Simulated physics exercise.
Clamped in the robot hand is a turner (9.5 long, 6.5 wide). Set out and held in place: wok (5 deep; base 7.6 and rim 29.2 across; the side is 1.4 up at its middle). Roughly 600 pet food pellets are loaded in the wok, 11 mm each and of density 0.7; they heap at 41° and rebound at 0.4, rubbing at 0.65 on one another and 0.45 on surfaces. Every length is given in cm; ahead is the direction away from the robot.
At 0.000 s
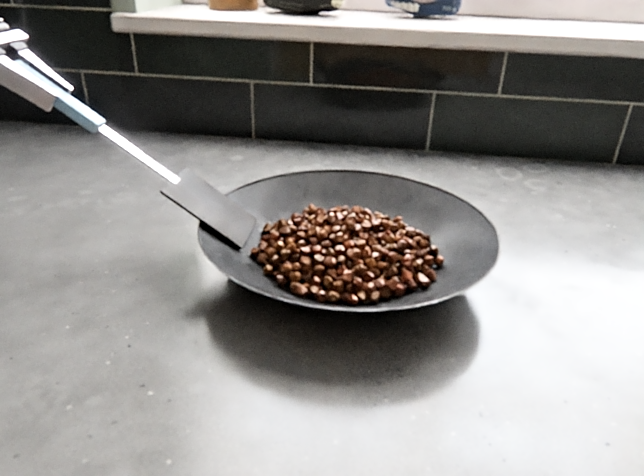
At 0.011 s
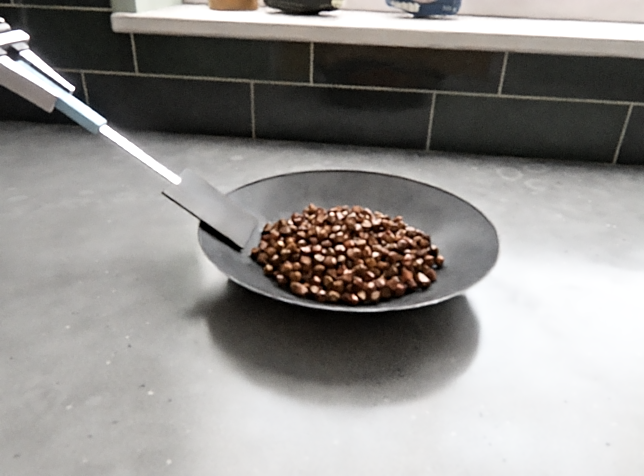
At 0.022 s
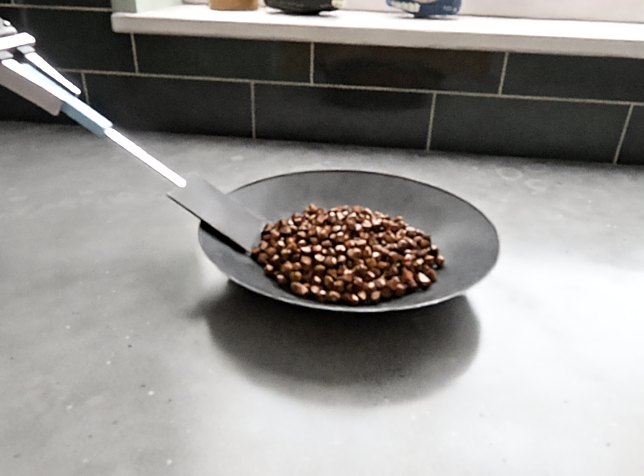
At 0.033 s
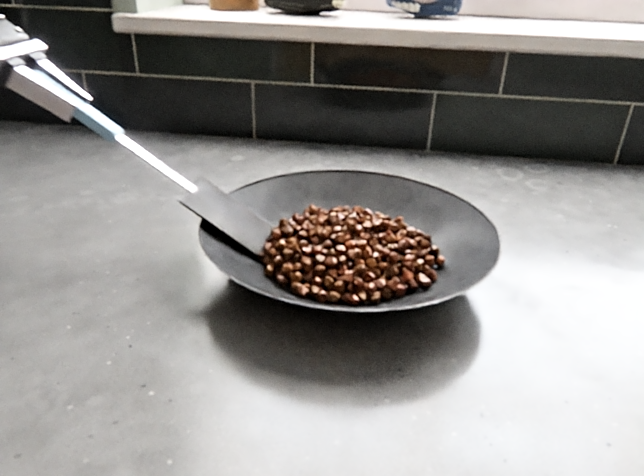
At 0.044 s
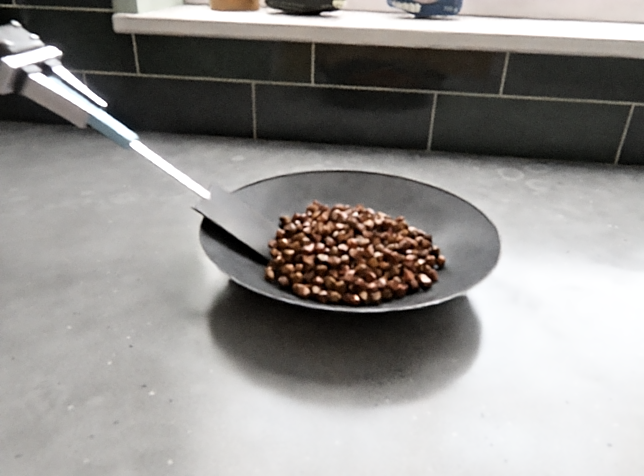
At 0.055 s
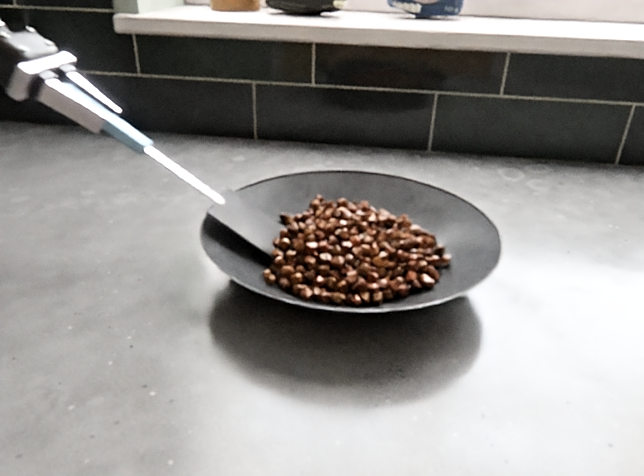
On a grey worktop below dark tiles and a white sill, a robot arm holds a turner at the left side of a dark wok heaped with brown pellets. The turner barely moves at first, then slides slowly down and right into the wok, nudging the heap slightly rightward.
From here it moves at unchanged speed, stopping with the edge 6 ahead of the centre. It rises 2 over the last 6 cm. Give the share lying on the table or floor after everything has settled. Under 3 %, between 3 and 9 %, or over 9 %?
Over 9 %.
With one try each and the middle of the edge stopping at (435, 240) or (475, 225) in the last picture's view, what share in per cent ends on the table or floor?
First try about 40 percent, second about 45 percent.
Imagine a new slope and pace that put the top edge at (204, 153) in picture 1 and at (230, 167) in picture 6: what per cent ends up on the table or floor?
Roughly 10 percent ends up there.
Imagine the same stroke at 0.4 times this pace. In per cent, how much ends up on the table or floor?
About 0 per cent.
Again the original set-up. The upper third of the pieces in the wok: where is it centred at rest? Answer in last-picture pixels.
It is centred near (447, 235).
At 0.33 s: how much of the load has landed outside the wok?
Around 10 %.
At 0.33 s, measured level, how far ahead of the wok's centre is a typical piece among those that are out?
Roughly 20 centimetres ahead.
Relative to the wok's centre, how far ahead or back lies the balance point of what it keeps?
5.5 cm ahead.
After 0.09 s, sloping 35°, highest piece 6 above the table; 599 in the wok.
After 0.12 s, sloping 35°, highest piece 7 above the table; 599 in the wok.
After 0.33 s, sloping 35°, highest piece 7 above the table; 525 in the wok, 48 on the table or floor, 26 on the blade or in flight.
After 1.38 s, sloping 35°, highest piece 6 above the table; 521 in the wok, 78 on the table or floor.
In the end, 521 in the wok, 78 on the table or floor. That is 13 % on the table or floor.
